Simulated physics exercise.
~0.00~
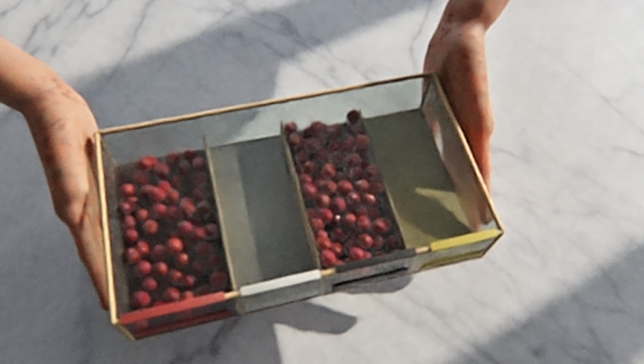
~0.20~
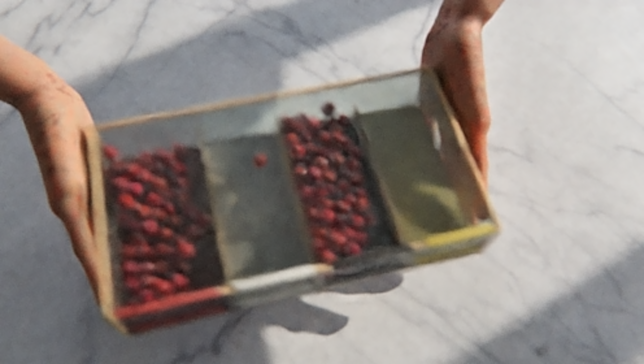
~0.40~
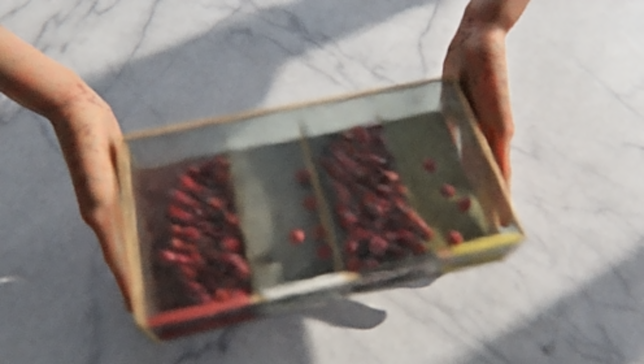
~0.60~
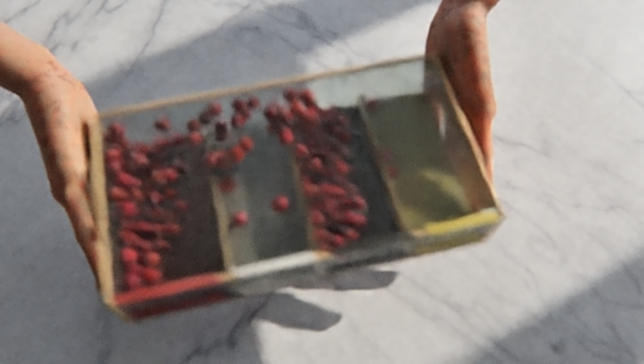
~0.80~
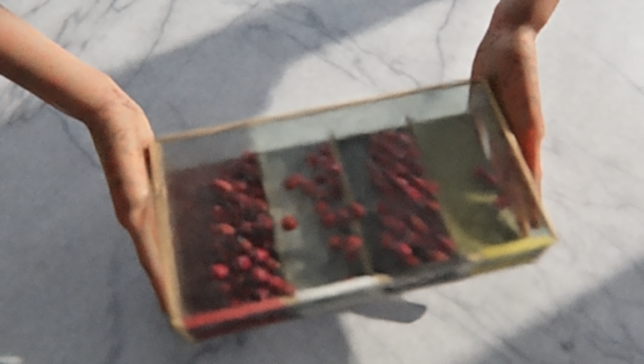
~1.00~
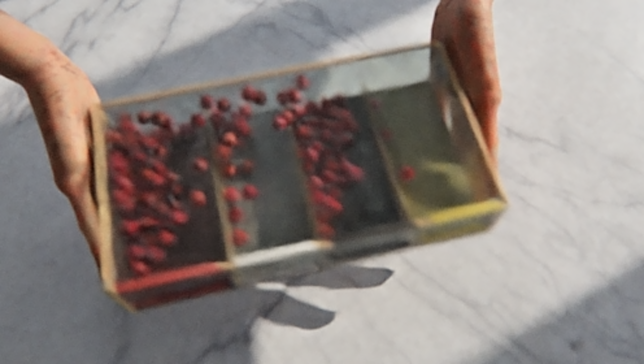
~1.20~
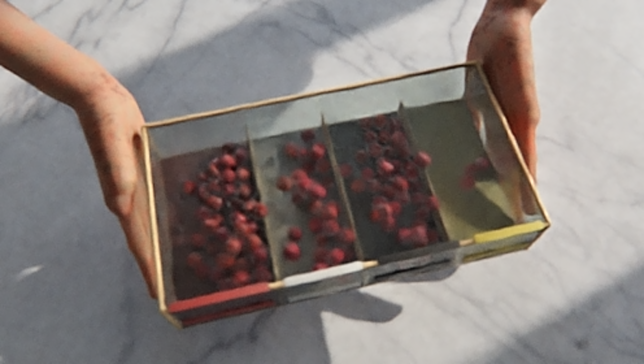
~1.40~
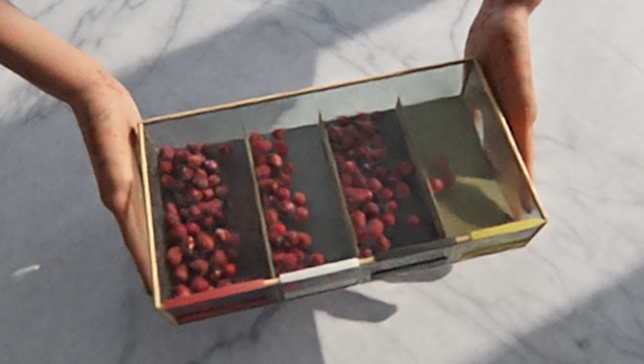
On a sunlit, grey-veined white marble surface, seen from above at an angle, two hands hold a clear, brass-edged box by its ends. Its four compartments are marked red, white, black and yellow along the front from left to right, with dark red cranberries filling the red and black ones. The hands shake the box left and right several times, and berries hop over the dividers, scattering into the white compartment and a few into the yellow. The shaking fades and the box steadies, leaving berries heaped in red and black, a smaller group in white and just a few in yellow.
